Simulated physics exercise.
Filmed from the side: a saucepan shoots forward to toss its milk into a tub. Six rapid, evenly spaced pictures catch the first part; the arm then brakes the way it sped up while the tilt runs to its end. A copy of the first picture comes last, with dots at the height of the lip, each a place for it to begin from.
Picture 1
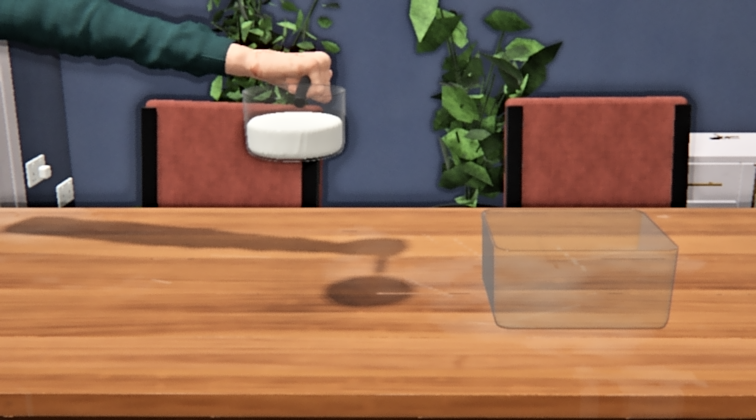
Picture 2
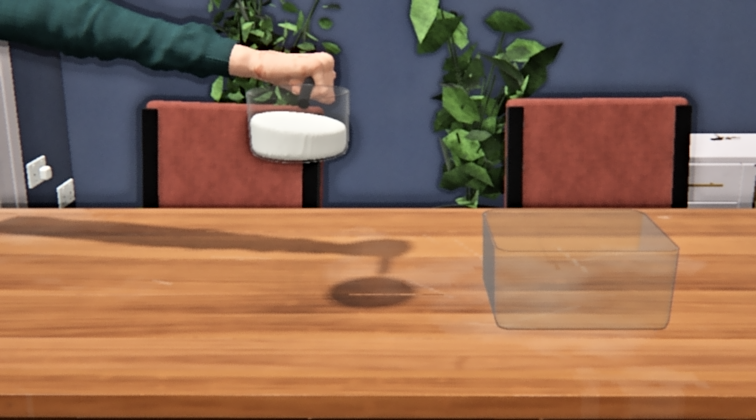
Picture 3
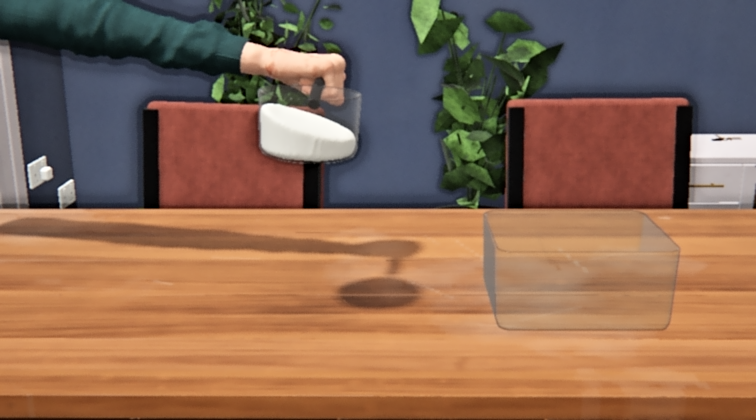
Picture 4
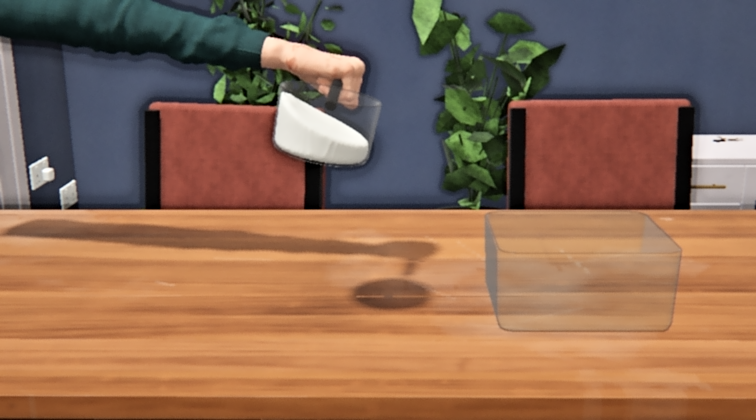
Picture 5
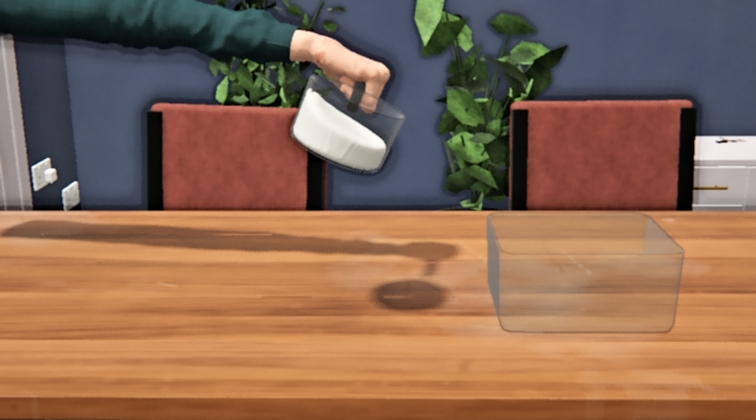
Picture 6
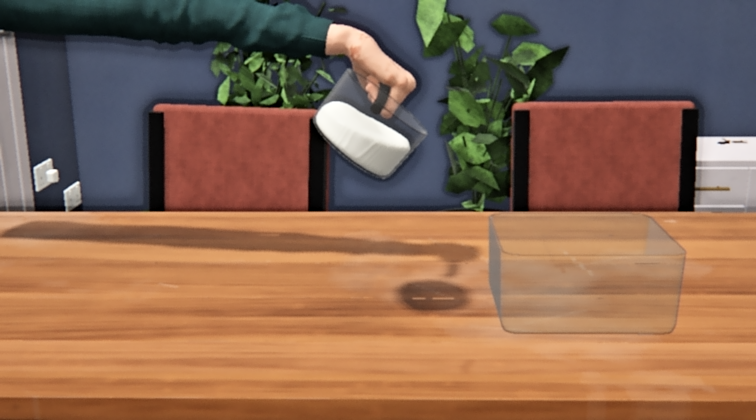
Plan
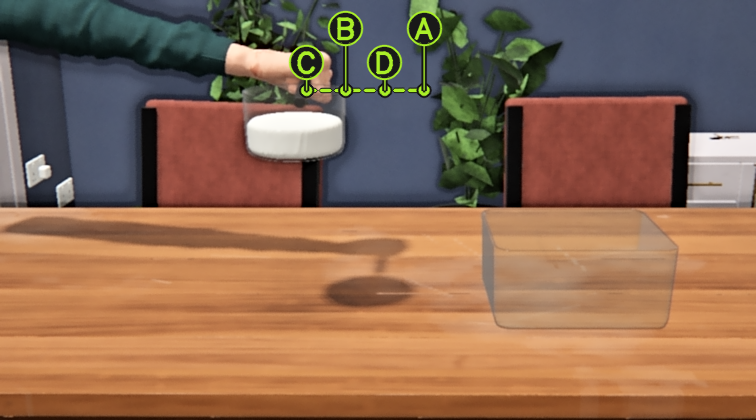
The clip shows a hand in a green sleeve holding a clear container of white milk above a wooden table, moving it right toward an empty transparent tub while tilting it steadily clockwise, the milk still inside.
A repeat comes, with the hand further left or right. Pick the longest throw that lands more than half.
Go for C.
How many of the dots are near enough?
All of the four.
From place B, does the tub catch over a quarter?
Yes, it does.
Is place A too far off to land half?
No.
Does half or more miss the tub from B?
No, not at all.
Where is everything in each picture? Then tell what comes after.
Upright, lip at (343, 90); tub from (493, 326) to (667, 327); nothing has left yet.
Upright, lip at (347, 91); nothing has left yet.
Tipped about 3°, lip at (359, 95); nothing has left yet.
Tipped about 12°, lip at (379, 103); nothing has left yet.
Tipped about 24°, lip at (403, 116); nothing has left yet.
Tipped about 39°, lip at (425, 131); nothing has left yet.
On the marked copy, A at (424, 90); B at (345, 90); C at (306, 90); D at (384, 90).
If A is chosen, about 90 % lands in the tub, 4 % falls short and 7 % goes beside or beyond.
If B is chosen, about 78 % lands in the tub, 6 % falls short and 16 % goes beside or beyond.
If C is chosen, about 65 % lands in the tub, 21 % falls short and 14 % goes beside or beyond.
If D is chosen, about 89 % lands in the tub, 8 % falls short and 3 % goes beside or beyond.
